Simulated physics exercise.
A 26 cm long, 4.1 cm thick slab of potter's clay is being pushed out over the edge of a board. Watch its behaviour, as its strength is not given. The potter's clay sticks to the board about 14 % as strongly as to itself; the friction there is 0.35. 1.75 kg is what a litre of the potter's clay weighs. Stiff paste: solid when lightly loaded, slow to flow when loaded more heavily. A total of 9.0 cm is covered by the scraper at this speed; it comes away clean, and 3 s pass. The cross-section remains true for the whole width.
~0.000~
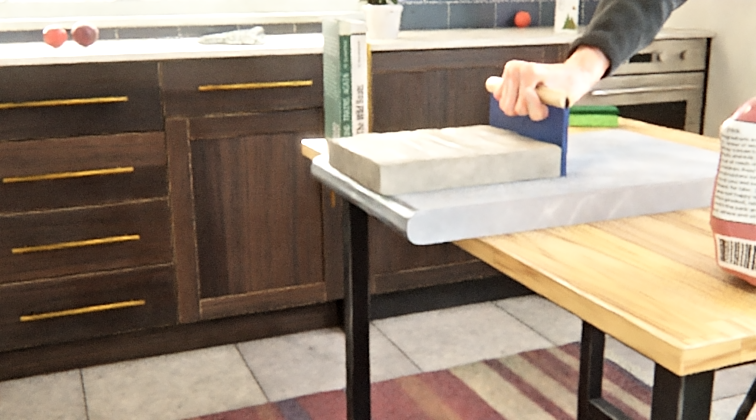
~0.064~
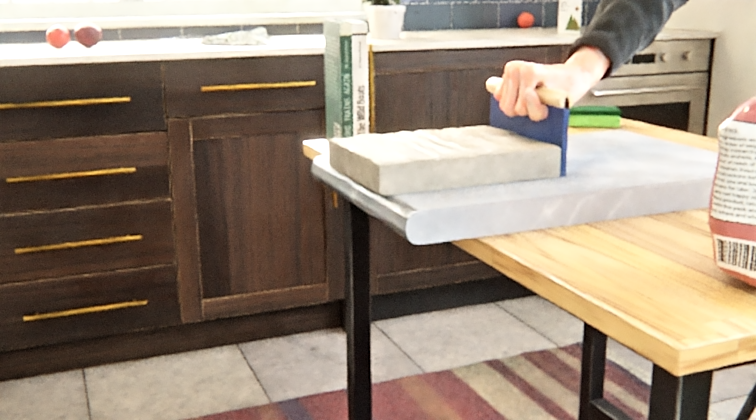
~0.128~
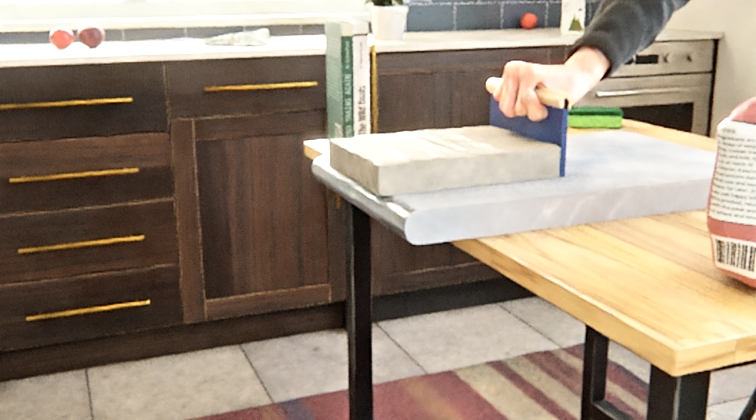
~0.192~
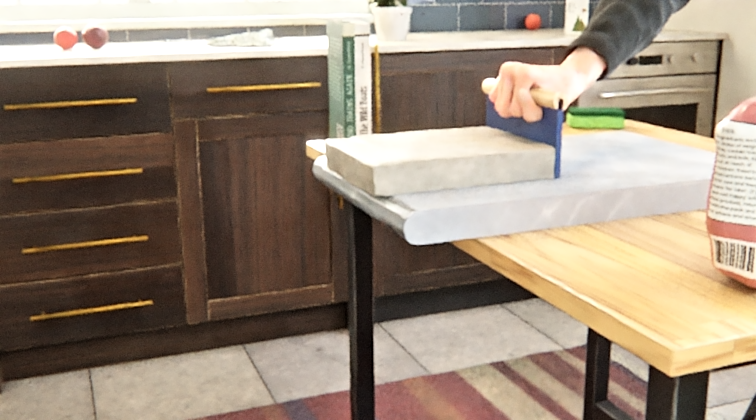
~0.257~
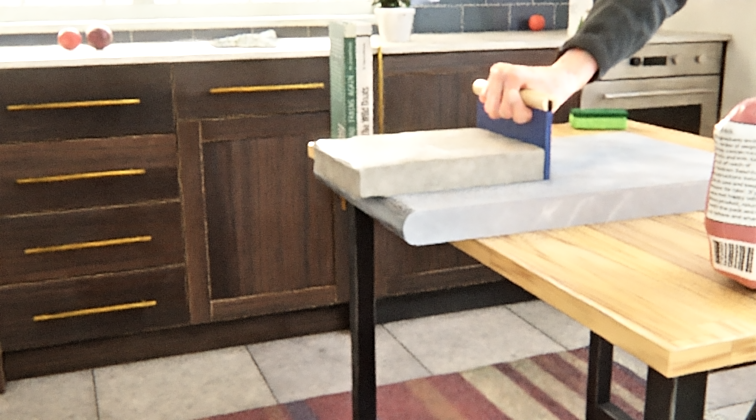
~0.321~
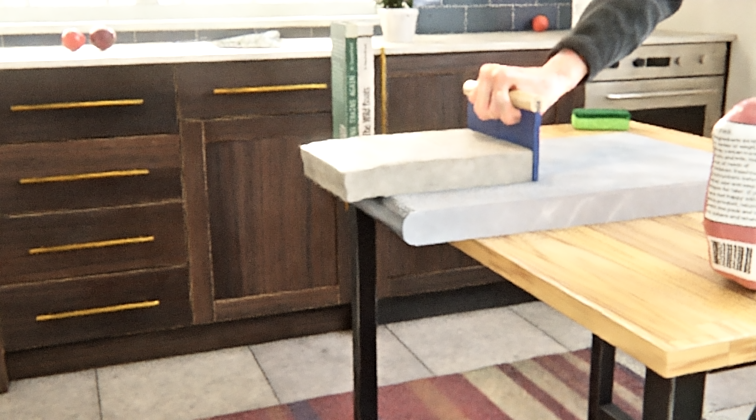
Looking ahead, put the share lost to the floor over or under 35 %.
Lab note: Share on floor short of 35 percent.
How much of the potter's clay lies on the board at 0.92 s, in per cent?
Some 65 per cent.
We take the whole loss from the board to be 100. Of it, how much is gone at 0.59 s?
The value is close to 100 %.
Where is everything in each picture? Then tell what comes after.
Foot of the scraper at (561, 177), not yet moved; foremost bit of the potter's clay at (380, 178), in the first picture.
Foot of the scraper at (561, 177), not yet moved; foremost bit of the potter's clay at (379, 179), in the second picture.
Foot of the scraper at (560, 177), not yet moved; foremost bit of the potter's clay at (378, 179), in the third picture.
Foot of the scraper at (555, 178), moved 9 mm; foremost bit of the potter's clay at (373, 171), 3 % of it past the edge, in one piece, in the fourth picture.
Foot of the scraper at (544, 180), moved 2.6 cm; foremost bit of the potter's clay at (359, 174), 10 % of it past the edge, in one piece, in the fifth picture.
Foot of the scraper at (533, 182), moved 4.3 cm; foremost bit of the potter's clay at (344, 178), 16 % of it past the edge, in one piece, in the sixth picture.
After 0.59 s, 65 % lies on the board and 0 % has fallen.
After 0.92 s, 65 % lies on the board and 28 % has fallen.
After 1.24 s, 65 % lies on the board and 28 % has fallen.
After 1.56 s, 65 % lies on the board and 28 % has fallen.
After 3.56 s, 65 % lies on the board and 28 % has fallen.
